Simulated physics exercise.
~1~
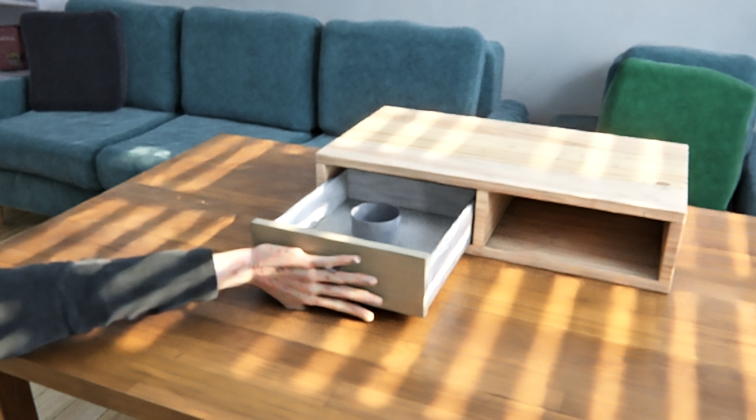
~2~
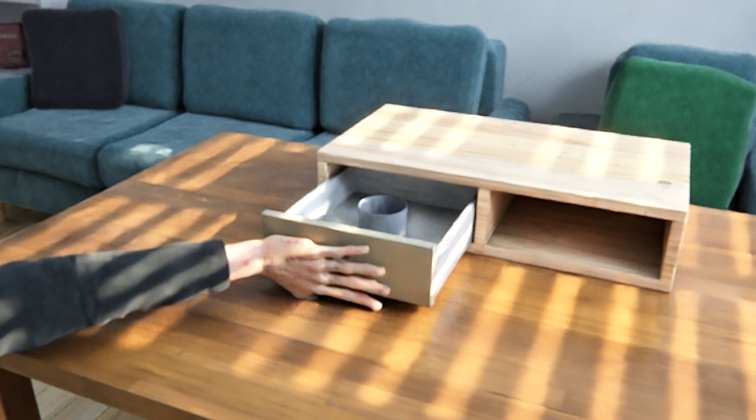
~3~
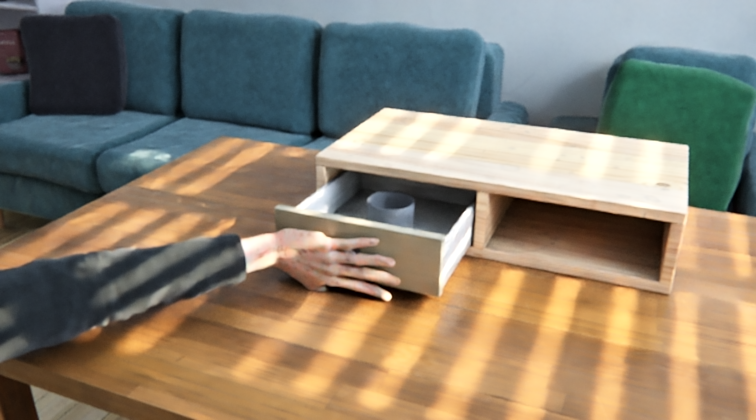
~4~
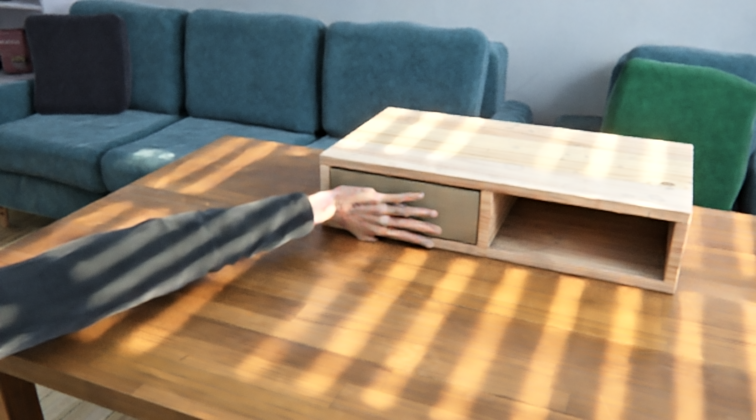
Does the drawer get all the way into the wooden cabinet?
Yes, the hand pushes the drawer all the way in, and its front ends up closed against the cabinet.
